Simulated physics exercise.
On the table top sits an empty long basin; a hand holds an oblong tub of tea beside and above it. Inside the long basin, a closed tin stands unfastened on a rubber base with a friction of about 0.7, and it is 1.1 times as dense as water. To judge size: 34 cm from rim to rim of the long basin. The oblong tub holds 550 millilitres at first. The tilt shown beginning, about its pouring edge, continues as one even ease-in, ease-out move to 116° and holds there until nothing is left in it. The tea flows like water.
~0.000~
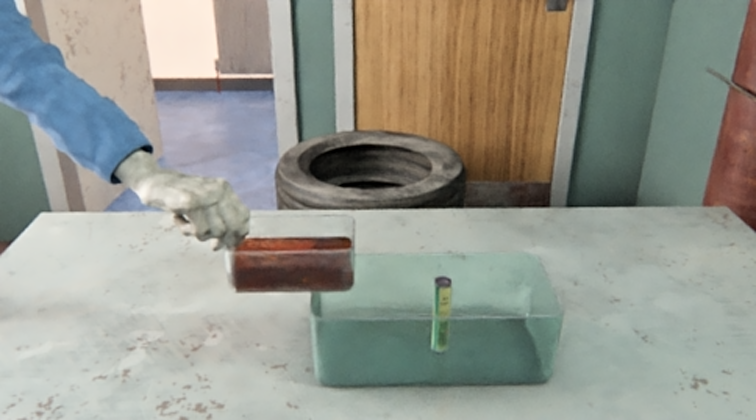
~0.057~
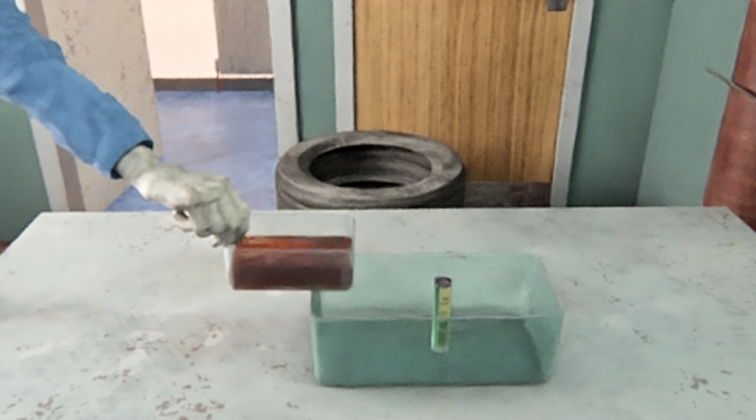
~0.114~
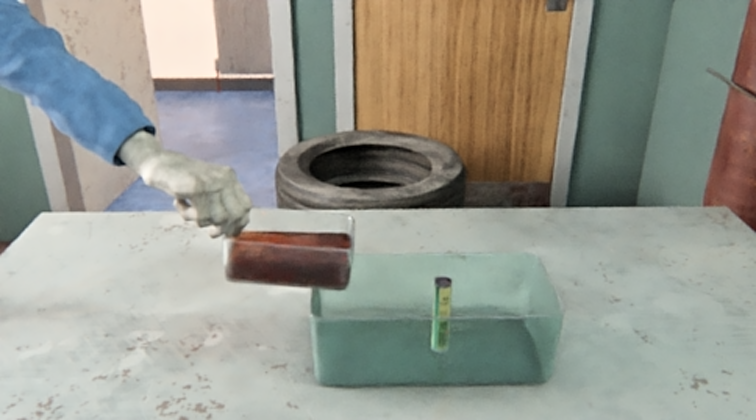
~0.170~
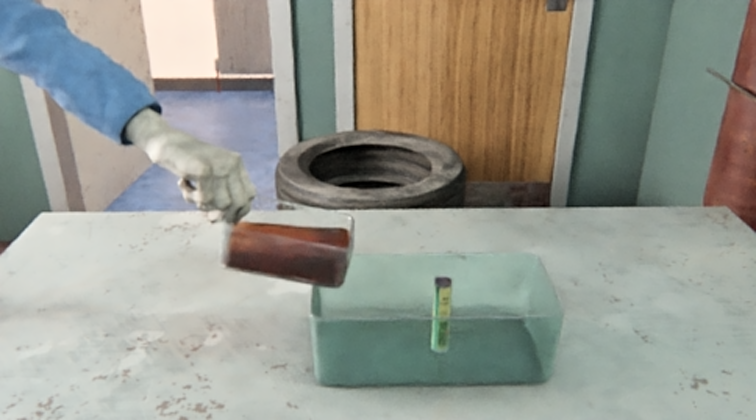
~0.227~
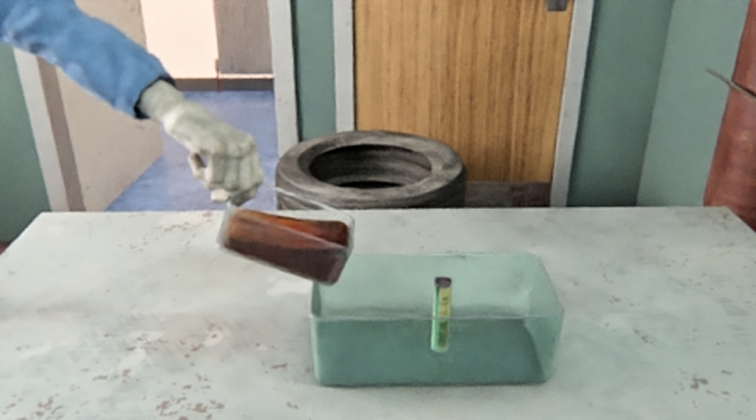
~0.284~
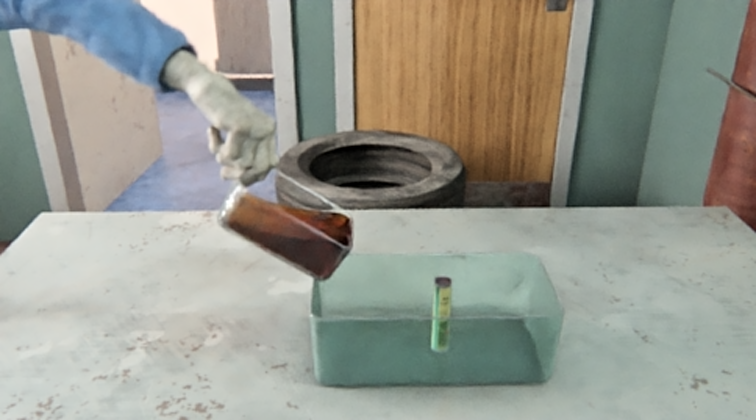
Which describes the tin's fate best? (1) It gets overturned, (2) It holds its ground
Answer: 1.
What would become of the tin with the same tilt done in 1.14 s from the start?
Then it holds its balance.
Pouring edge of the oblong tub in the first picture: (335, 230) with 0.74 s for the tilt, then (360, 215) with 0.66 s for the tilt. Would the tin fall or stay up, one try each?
Run one: It tumbles. Run two: It tumbles.
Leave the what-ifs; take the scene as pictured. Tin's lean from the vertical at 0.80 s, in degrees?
About 30°.
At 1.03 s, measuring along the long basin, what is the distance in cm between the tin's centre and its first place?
It has moved some 7 cm.
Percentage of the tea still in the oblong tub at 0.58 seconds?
I reckon about 16 in a hundred is still held.
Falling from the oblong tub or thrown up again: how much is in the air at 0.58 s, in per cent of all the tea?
Around 56 in a hundred.
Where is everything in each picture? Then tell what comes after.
It leans 0°; its right rim is at (354, 234); the tea meets the walls at (234, 252) and (353, 250); the long basin's rim runs from (313, 286) to (551, 283); the tin's top is at (443, 284), in the first frame.
It leans 2°; its right rim is at (354, 234); the tea meets the walls at (233, 250) and (352, 249), in the second frame.
It leans 6°; its right rim is at (353, 234); the tea meets the walls at (230, 245) and (351, 246), in the third frame.
It leans 13°; its right rim is at (353, 234); the tea meets the walls at (227, 236) and (349, 241), in the fourth frame.
It leans 23°; its right rim is at (353, 234); the tea meets the walls at (224, 221) and (349, 235), in the fifth frame.
It leans 34°; its right rim is at (352, 234); the tea meets the walls at (225, 203) and (352, 228), in the sixth frame.
By 0.58 s the tilt is 99° and 16 per cent is still to pour; the tin stands where it began.
By 0.80 s the tilt is 116° and 1 per cent is still to pour; the tin leans 31°.
By 1.03 s the tilt is 116° and 0 per cent is still to pour; the tin lies on its side.
By 1.28 s the tilt is 116° and 0 per cent is still to pour; the tin lies on its side.
At rest the tin lies on its side.
